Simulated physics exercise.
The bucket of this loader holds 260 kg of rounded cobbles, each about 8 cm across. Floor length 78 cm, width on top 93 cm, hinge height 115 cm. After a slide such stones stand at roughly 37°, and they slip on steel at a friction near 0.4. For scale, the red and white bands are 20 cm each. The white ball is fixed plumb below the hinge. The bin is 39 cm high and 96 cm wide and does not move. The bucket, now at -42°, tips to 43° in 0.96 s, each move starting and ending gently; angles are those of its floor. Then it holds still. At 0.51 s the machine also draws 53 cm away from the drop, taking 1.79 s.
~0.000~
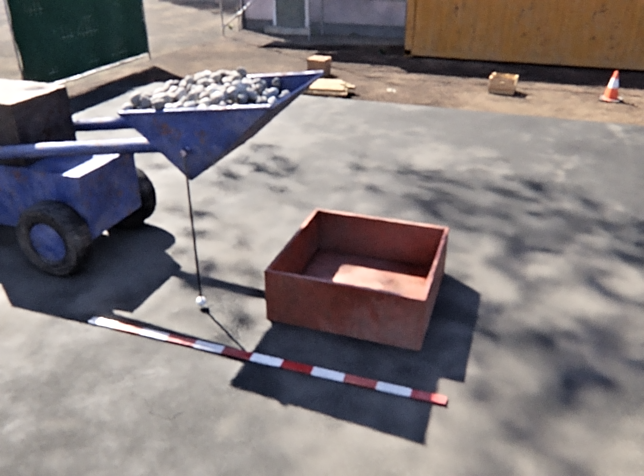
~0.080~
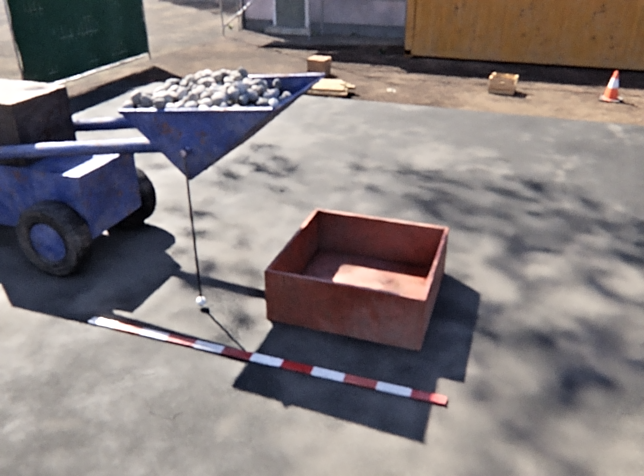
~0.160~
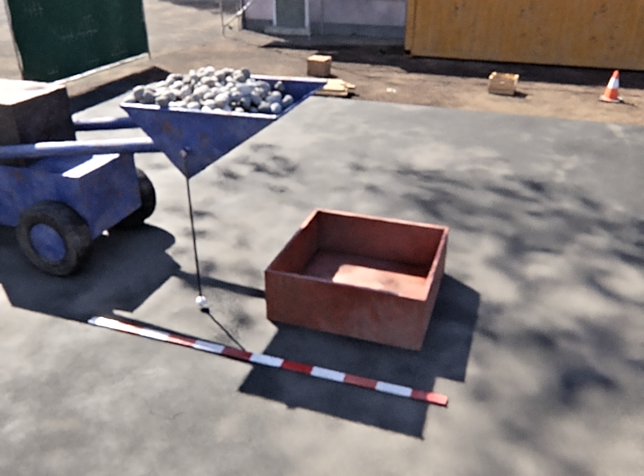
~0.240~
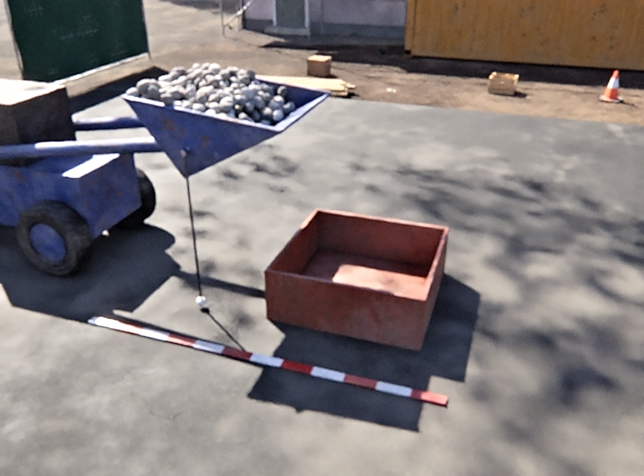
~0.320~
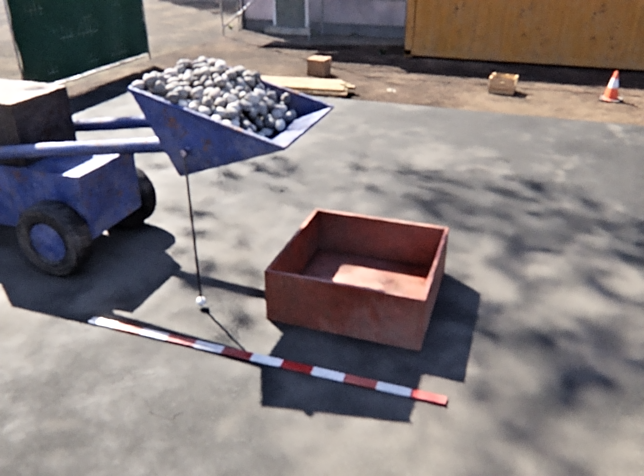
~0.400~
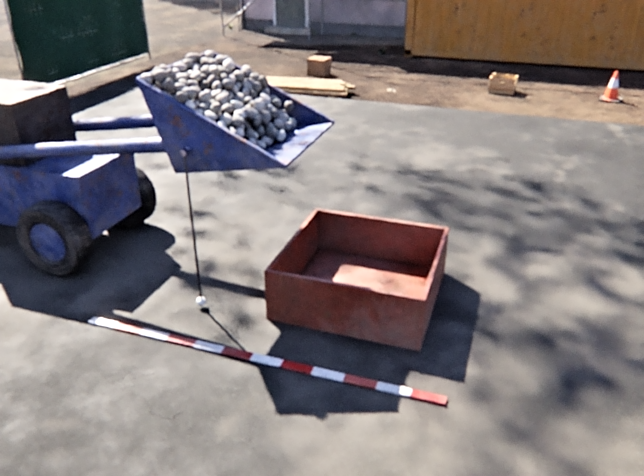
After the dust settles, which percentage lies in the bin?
Roughly 45 per cent ends in the bin.
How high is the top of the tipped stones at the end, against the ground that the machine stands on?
Some 26 cm above that level.
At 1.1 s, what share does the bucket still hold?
It holds some 35 per cent.
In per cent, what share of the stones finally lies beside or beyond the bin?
Near 5 in a hundred.
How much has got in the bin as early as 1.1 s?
About 30 per cent by then.
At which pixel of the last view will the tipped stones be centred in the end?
Around (302, 274).
After 0.7 s the floor is at 30°; 100 % in the bucket; the foremost stones are at (286, 179).
After 1.1 s the floor is at 43°; 37 % in the bucket, 31 % short of the bin, 30 % in the bin, 2 % beside or beyond the bin; the foremost stones are at (334, 288).
After 2.8 s the floor is at 43°; 0 % in the bucket, 48 % short of the bin, 47 % in the bin, 5 % beside or beyond the bin; the foremost stones are at (439, 277).
After 5.2 s the floor is at 43°; 0 % in the bucket, 48 % short of the bin, 47 % in the bin, 5 % beside or beyond the bin; the foremost stones are at (439, 277).
